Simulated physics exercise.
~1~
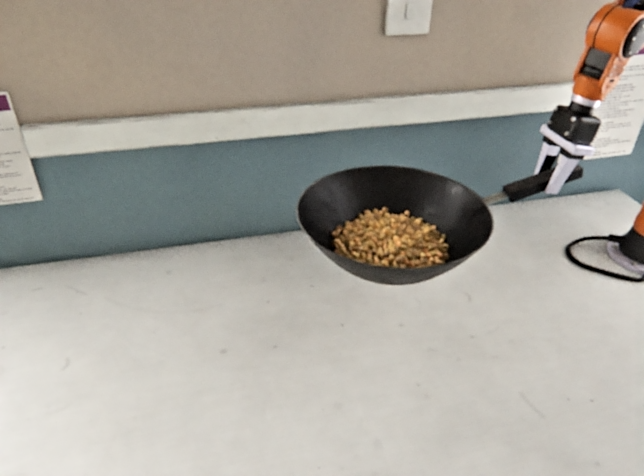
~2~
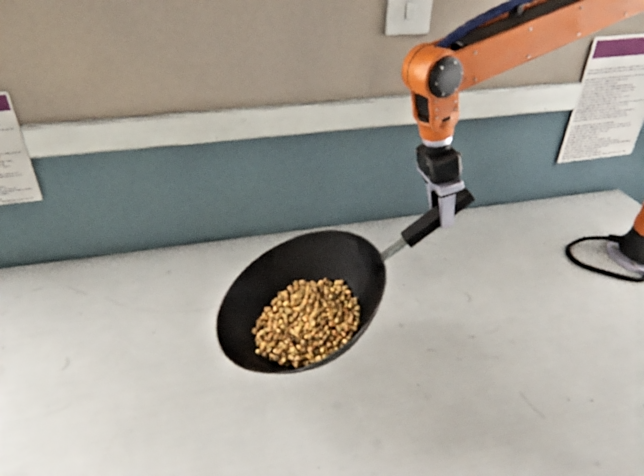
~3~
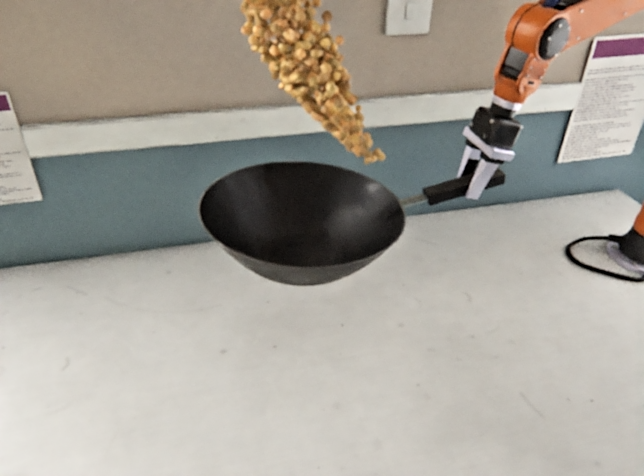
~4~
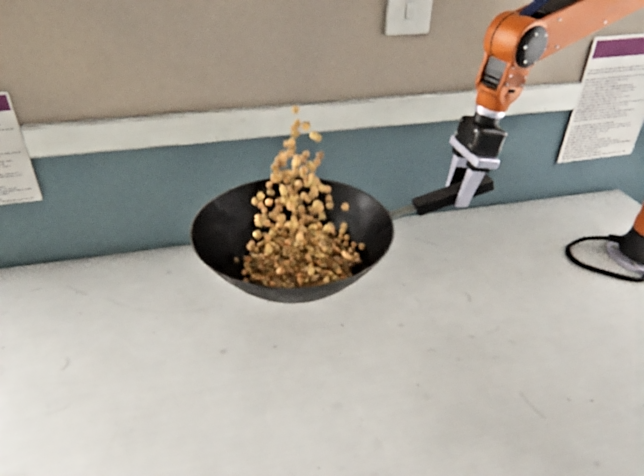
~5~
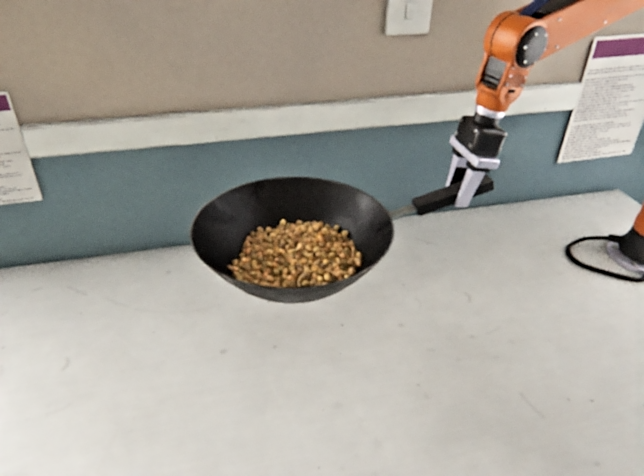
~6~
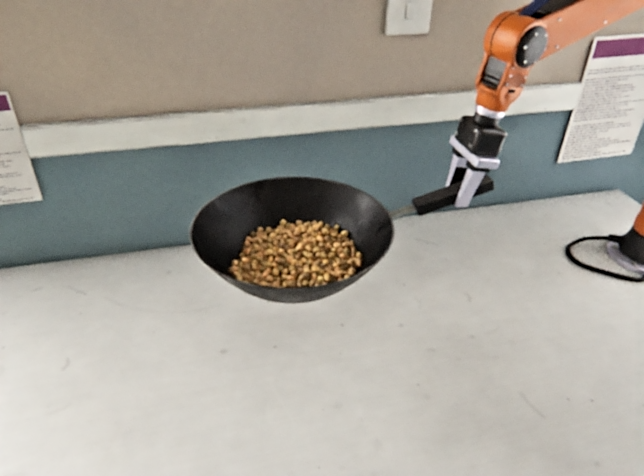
At first, an orange robot arm grips the handle of a black wok above a pale tabletop, with a mound of small tan chickpeas resting inside. The arm swings the wok left and lower, tipping it so its open side faces the viewer. It then jerks the wok upward and levels it, flinging the whole load into the air in a long slanting stream above the empty pan. The chickpeas drop back in a loose column, piling up in the wok. Finally they lie settled in a heap, and the arm holds the upright wok still, with none visible on the table.
